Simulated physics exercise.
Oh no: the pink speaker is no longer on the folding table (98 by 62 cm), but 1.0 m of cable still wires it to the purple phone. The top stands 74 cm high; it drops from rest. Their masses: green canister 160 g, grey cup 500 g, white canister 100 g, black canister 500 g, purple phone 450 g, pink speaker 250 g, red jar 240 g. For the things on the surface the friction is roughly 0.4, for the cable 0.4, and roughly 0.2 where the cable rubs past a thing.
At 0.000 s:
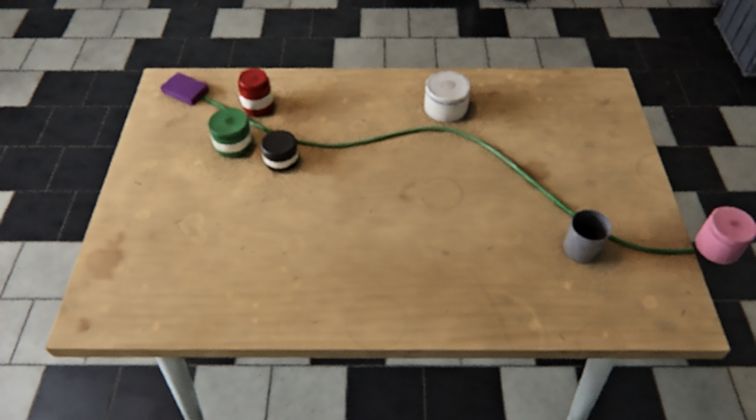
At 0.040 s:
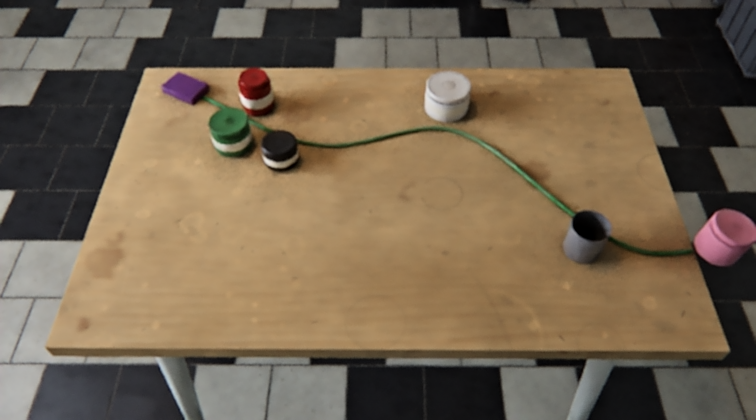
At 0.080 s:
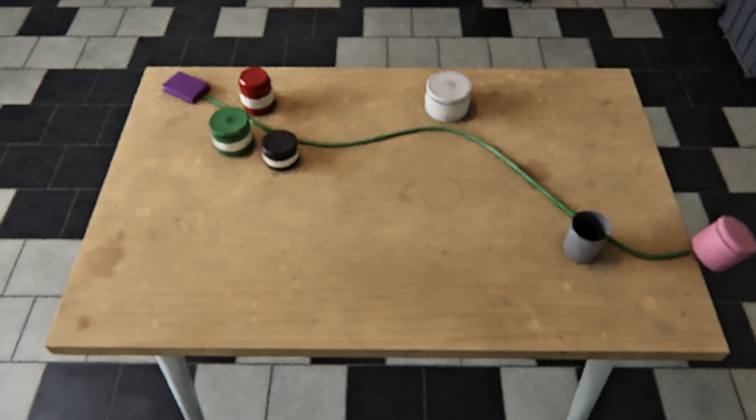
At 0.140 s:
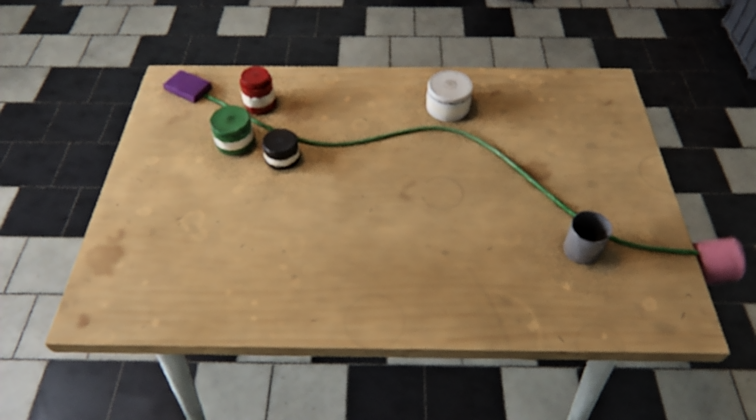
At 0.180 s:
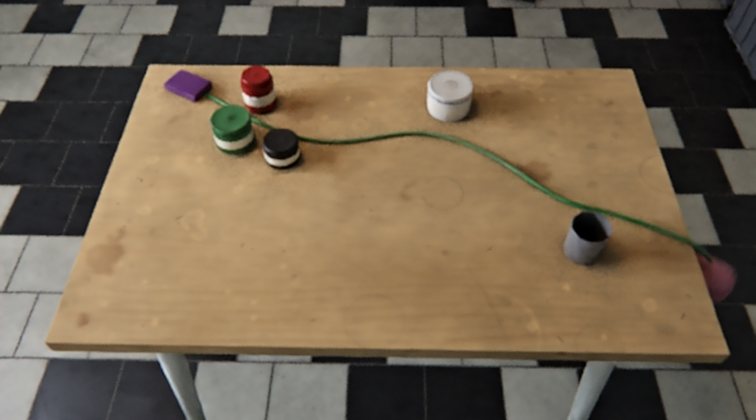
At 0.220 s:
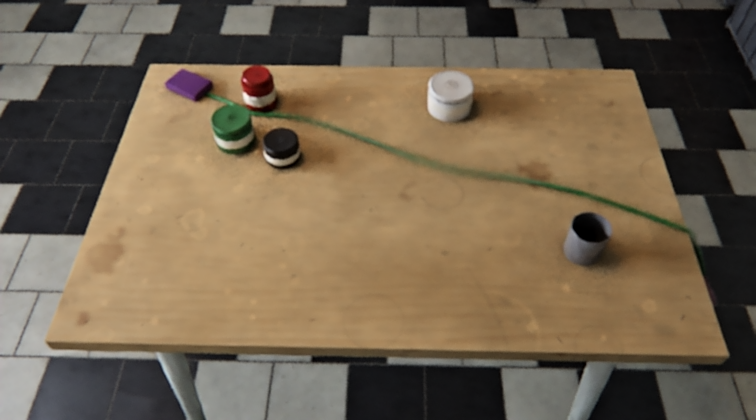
On a wooden table, a pink speaker tied by a green cable to a purple phone tipped off the right edge and dropped out of sight, pulling the curvy cable nearly straight between the canisters.
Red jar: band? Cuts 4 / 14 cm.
I'd predict it relocates almost not at all.
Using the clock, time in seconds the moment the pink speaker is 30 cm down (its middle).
Answer: Never.
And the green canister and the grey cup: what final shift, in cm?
Green canister 0 cm, grey cup 0 cm.
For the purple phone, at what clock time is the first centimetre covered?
The purple phone gets there at 0.28 seconds.
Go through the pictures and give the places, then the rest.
The first picture shows shows, red jar (253, 77); cable runs through (632, 246) (534, 182) (440, 128) (339, 145).
The second picture shows shows, pink speaker (734, 226); cable runs through (631, 248) (440, 128).
The third picture shows shows, pink speaker (724, 244); cable runs through (630, 250) (441, 128).
The fourth picture shows shows, pink speaker (716, 262); cable runs through (634, 245) (442, 128).
The fifth picture shows shows, pink speaker (704, 278); cable runs through (661, 230) (445, 137).
The sixth picture shows shows, red jar (256, 74); cable runs through (691, 233) (574, 191) (451, 169) (352, 134).
At 0.5 s, the cable's tail end at (217, 98); pink speaker over the edge, purple phone 3 cm off its start.
At 0.7 s, the cable's tail end at (218, 99); pink speaker over the edge, purple phone 3 cm off its start.
At 1.0 s, the cable's tail end at (218, 99); pink speaker over the edge, purple phone 3 cm off its start at (200, 86).
At 1.2 s, the cable's tail end at (218, 99); pink speaker over the edge, purple phone 3 cm off its start.
At 2.4 s, the cable's tail end at (218, 99); red jar 0 cm off its start at (256, 74), pink speaker over the edge, purple phone 3 cm off its start at (200, 86).
